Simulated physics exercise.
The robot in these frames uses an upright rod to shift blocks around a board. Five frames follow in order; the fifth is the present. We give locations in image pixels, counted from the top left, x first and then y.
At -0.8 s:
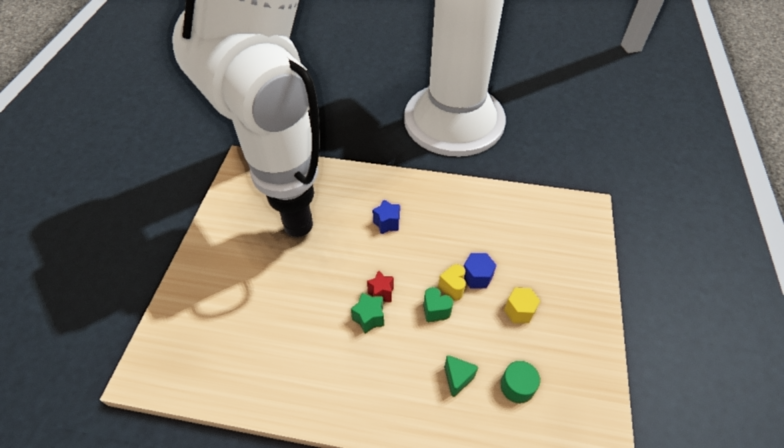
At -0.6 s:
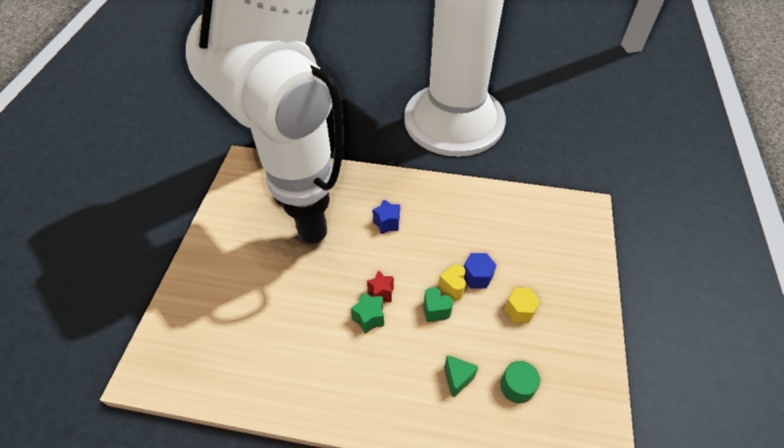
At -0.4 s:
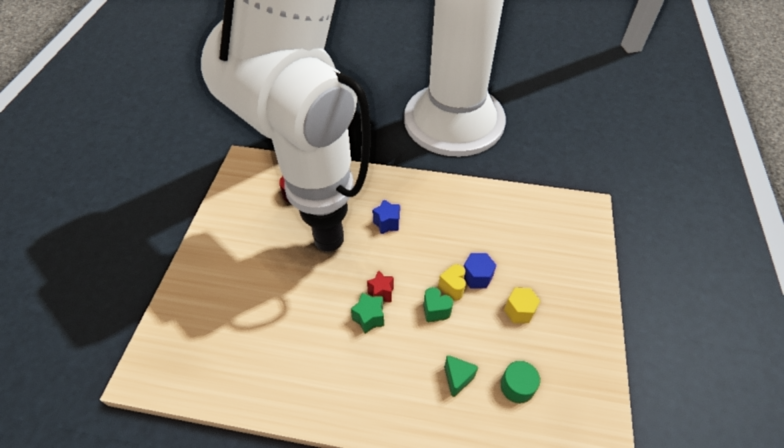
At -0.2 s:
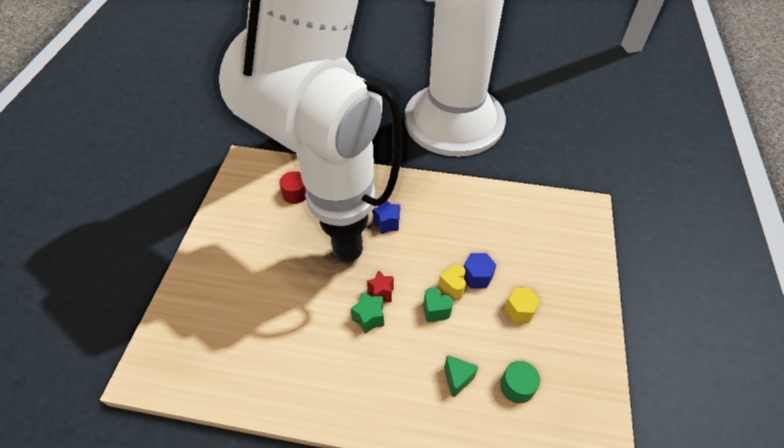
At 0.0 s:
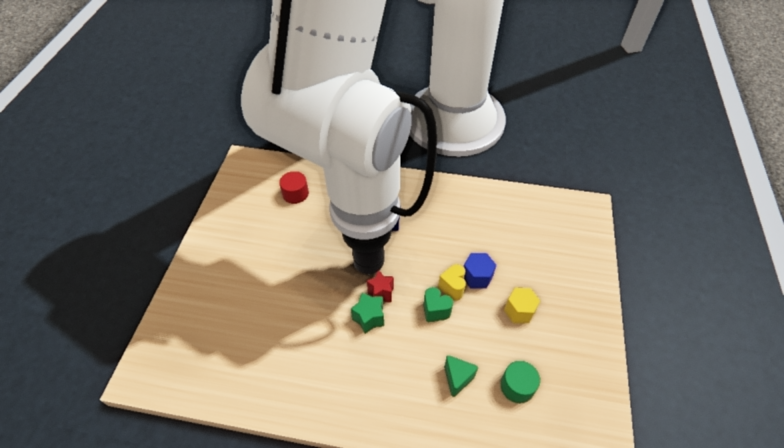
On a wooden board, a robot arm moves its black rod rightward and down toward a red star.
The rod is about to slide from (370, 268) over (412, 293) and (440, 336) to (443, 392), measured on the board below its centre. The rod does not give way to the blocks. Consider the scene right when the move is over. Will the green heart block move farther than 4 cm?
Yes
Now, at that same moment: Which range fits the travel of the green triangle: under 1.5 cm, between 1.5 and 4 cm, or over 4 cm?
By the end of the path, it will have gone between 1.5 and 4 cm.
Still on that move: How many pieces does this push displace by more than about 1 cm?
Put simply, three or more blocks are moved more than 1 cm.
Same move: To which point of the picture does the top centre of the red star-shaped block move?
Final place: (394, 299).
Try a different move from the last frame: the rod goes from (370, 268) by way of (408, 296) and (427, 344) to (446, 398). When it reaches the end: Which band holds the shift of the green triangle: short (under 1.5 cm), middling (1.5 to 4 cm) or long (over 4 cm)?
That one ends up 1.5 to 4 cm from where it is now.
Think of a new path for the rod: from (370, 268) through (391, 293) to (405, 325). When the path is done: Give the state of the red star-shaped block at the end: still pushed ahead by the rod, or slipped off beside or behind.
It rides in front to the end.
On the path given first. One third of the way, rod at (413, 287); red star-shaped block at (393, 298), turned 95° clockwise.
Two thirds of the way, rod at (441, 332); red star-shaped block at (394, 299), turned 105° clockwise; green heart block at (476, 334), turned 55° anticlockwise.
At the end, rod at (444, 388); red star-shaped block at (394, 299), turned 105° clockwise; green heart block at (479, 337), turned 75° anticlockwise; yellow heart block in place; green triangle at (472, 400), turned 85° anticlockwise.
